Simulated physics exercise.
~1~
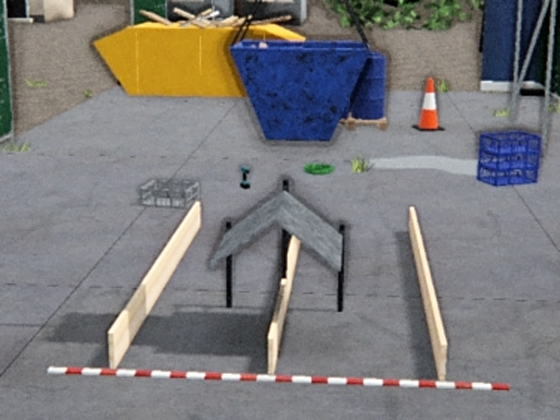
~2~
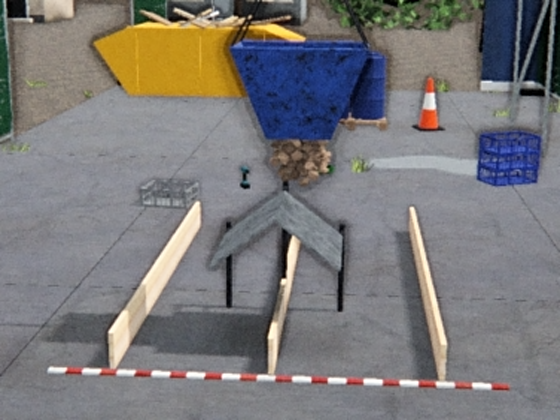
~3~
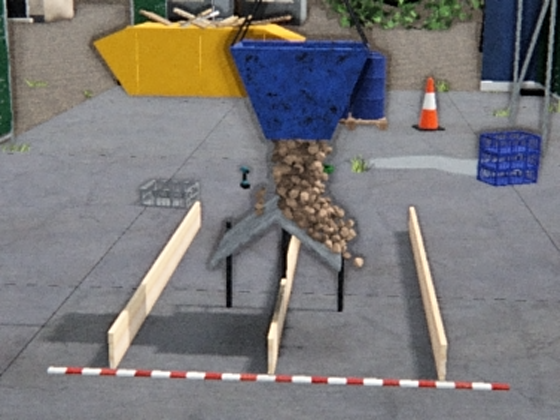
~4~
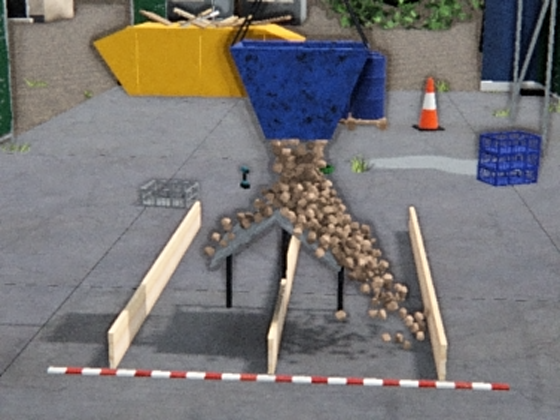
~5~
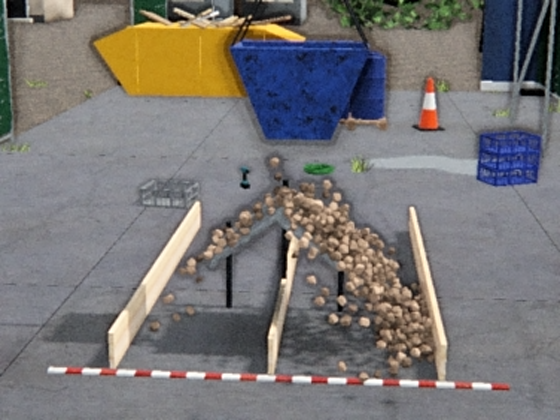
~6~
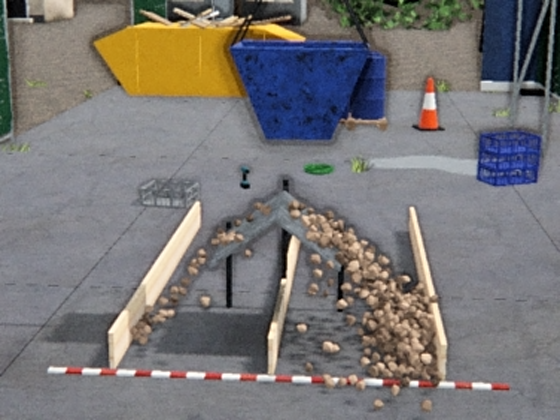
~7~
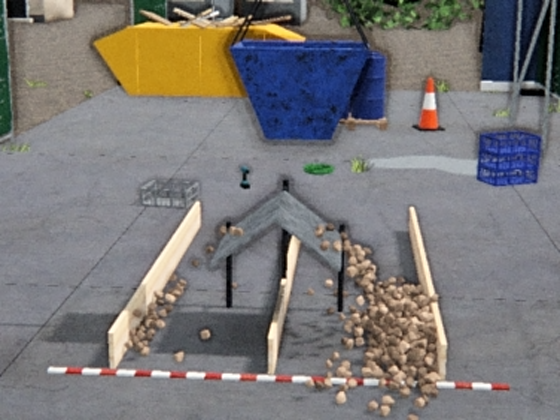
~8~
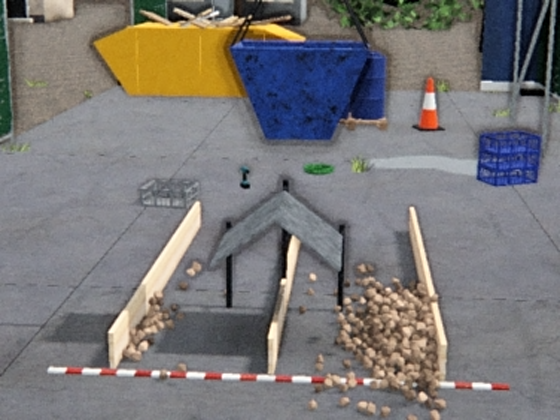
Brown stones drop from a blue skip onto sloping steel and settle mostly right.
